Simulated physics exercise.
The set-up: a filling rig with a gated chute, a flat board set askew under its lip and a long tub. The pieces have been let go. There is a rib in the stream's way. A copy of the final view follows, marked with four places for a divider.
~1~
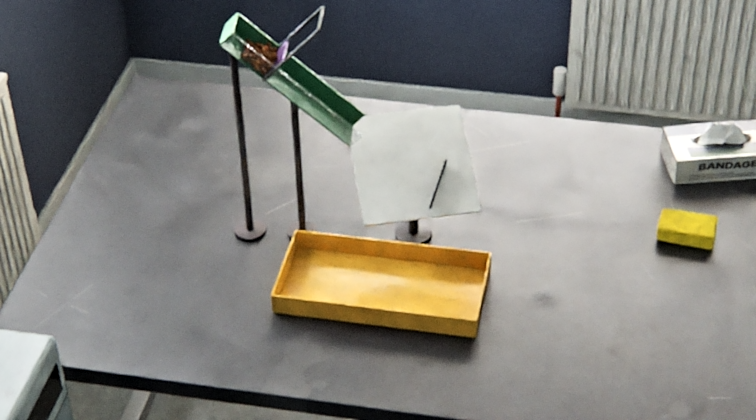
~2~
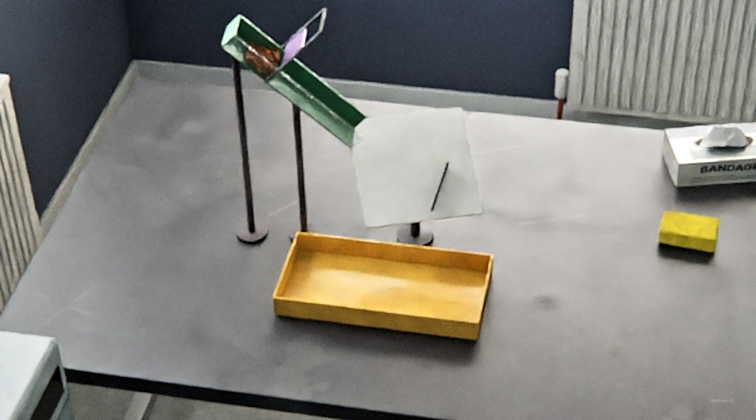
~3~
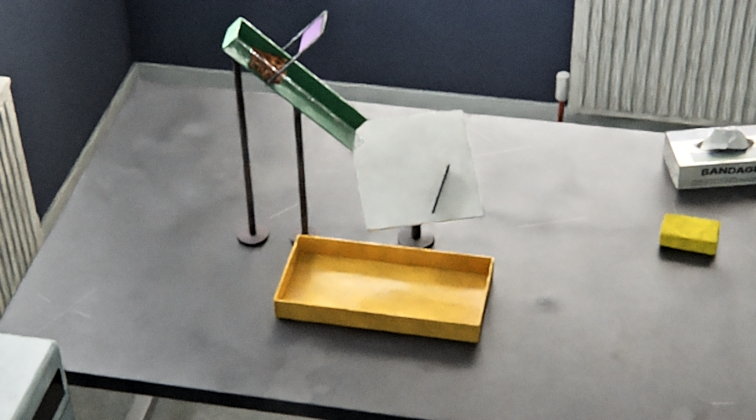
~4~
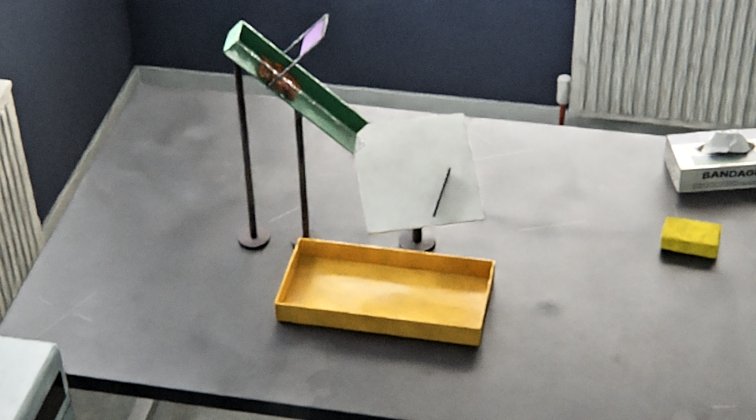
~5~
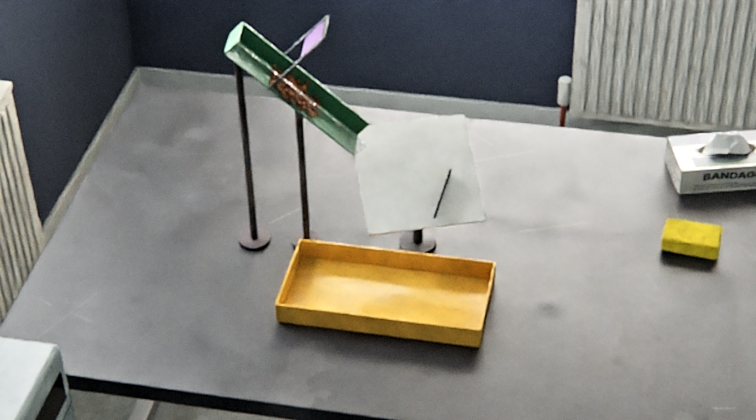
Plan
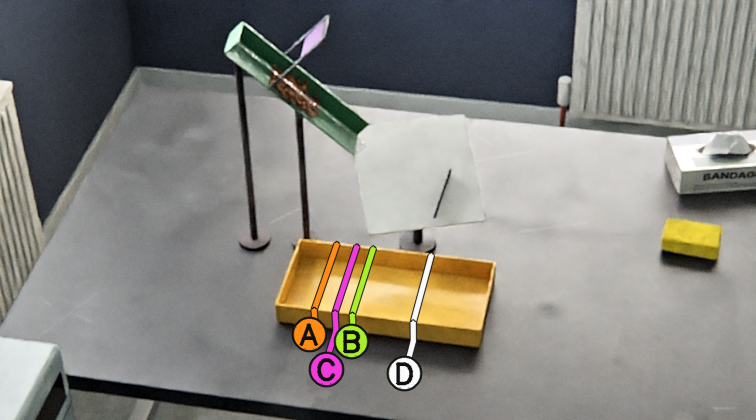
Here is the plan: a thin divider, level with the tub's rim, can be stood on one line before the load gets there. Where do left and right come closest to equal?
It is D.
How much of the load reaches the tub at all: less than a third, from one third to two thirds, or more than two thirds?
It is more than two thirds.
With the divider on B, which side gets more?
The right side.
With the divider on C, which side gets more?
The right side.
On the marked copy, line A crosses the front rim at (314, 309); line B crosses the front rim at (352, 314); line C crosses the front rim at (335, 311); line D crosses the front rim at (413, 321).
With A, of what is caught, none on the left of the divider, all on the right.
With B, of what is caught, none on the left of the divider, all on the right.
With C, of what is caught, none on the left of the divider, all on the right.
With D, of what is caught, about a third on the left of the divider, about two thirds on the right.
